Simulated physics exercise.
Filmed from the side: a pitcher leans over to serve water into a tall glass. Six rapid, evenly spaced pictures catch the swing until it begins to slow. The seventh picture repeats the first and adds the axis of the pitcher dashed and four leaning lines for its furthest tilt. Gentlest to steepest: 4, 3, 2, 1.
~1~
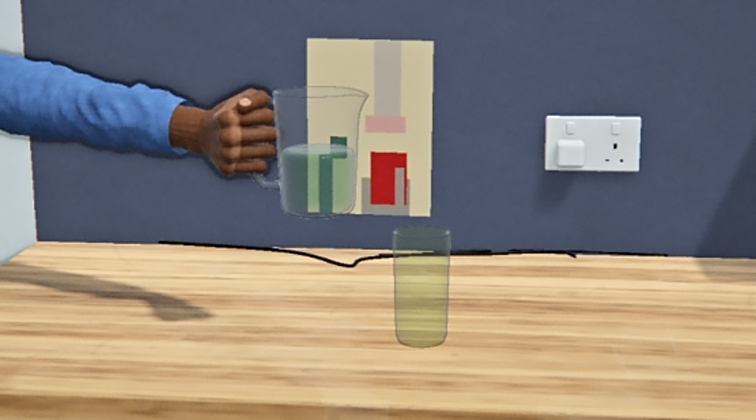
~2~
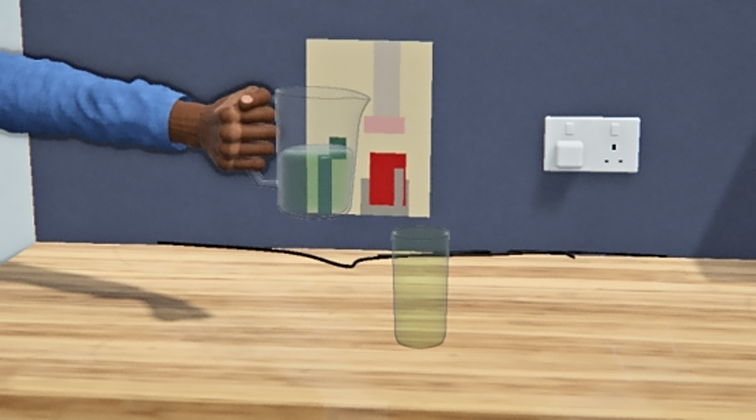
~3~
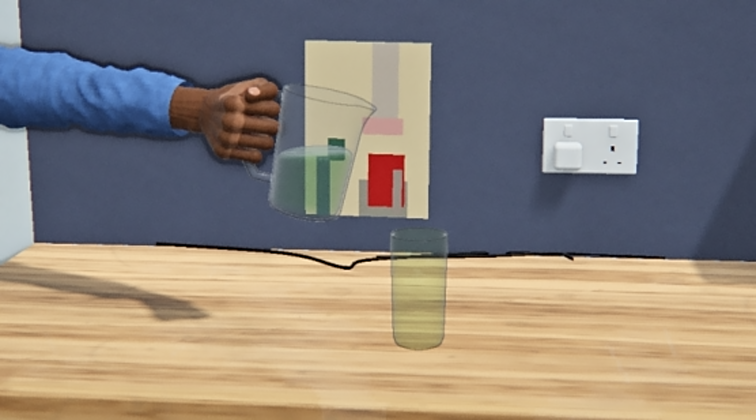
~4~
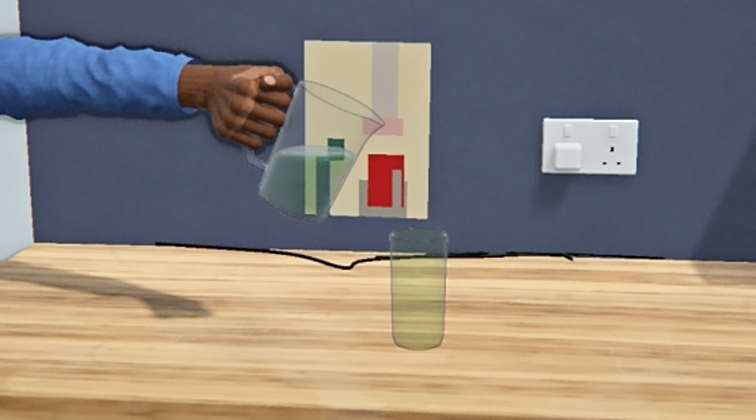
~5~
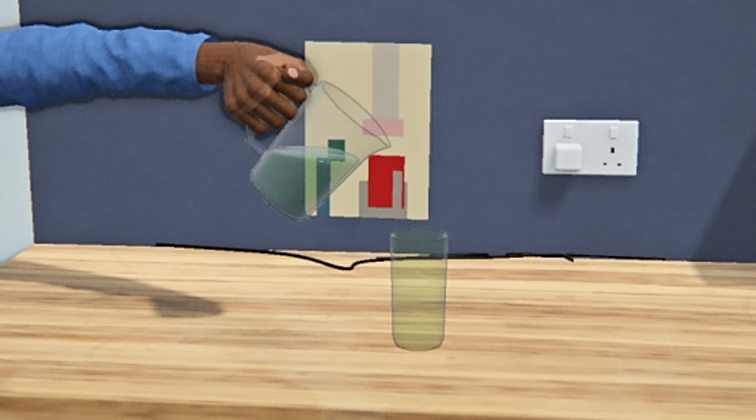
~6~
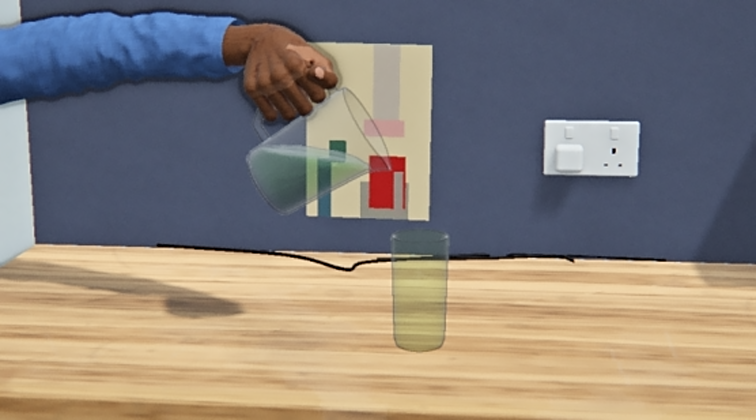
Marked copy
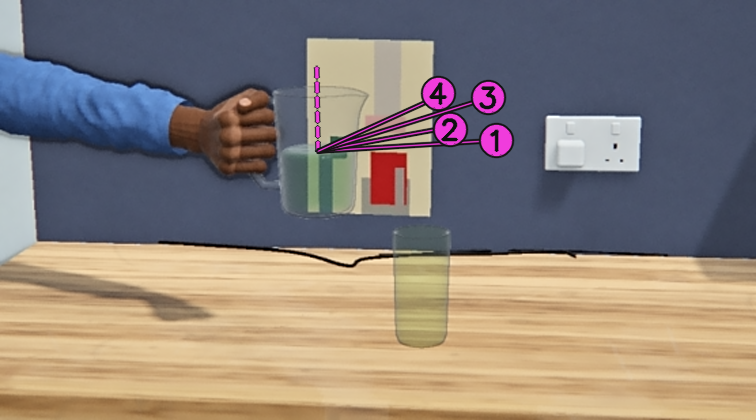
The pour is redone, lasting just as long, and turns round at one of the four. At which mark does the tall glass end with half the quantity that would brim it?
Choose 2.
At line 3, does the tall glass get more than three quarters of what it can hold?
No.
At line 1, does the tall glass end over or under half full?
Over.
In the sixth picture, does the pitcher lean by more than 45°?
Yes, it does.
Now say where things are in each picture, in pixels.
The first picture shows upright, lip at (367, 95); rim of the tall glass round (422, 231); nothing has left yet.
The second picture shows tipped about 3°, lip at (369, 98); nothing has left yet.
The third picture shows tipped about 12°, lip at (375, 108); nothing has left yet.
The fourth picture shows tipped about 25°, lip at (384, 124); nothing has left yet.
The fifth picture shows tipped about 41°, lip at (390, 145); nothing has left yet.
The sixth picture shows tipped about 58°, lip at (390, 168); nothing has left yet.
On the marked copy, 1 at (479, 141); 2 at (432, 130); 3 at (472, 102); 4 at (424, 103).
For line 1, the tall glass ends with about 70 % of what it can hold.
For line 2, the tall glass ends with about 52 % of what it can hold.
For line 3, the tall glass ends with about 33 % of what it can hold.
For line 4, the tall glass ends with about 16 % of what it can hold.
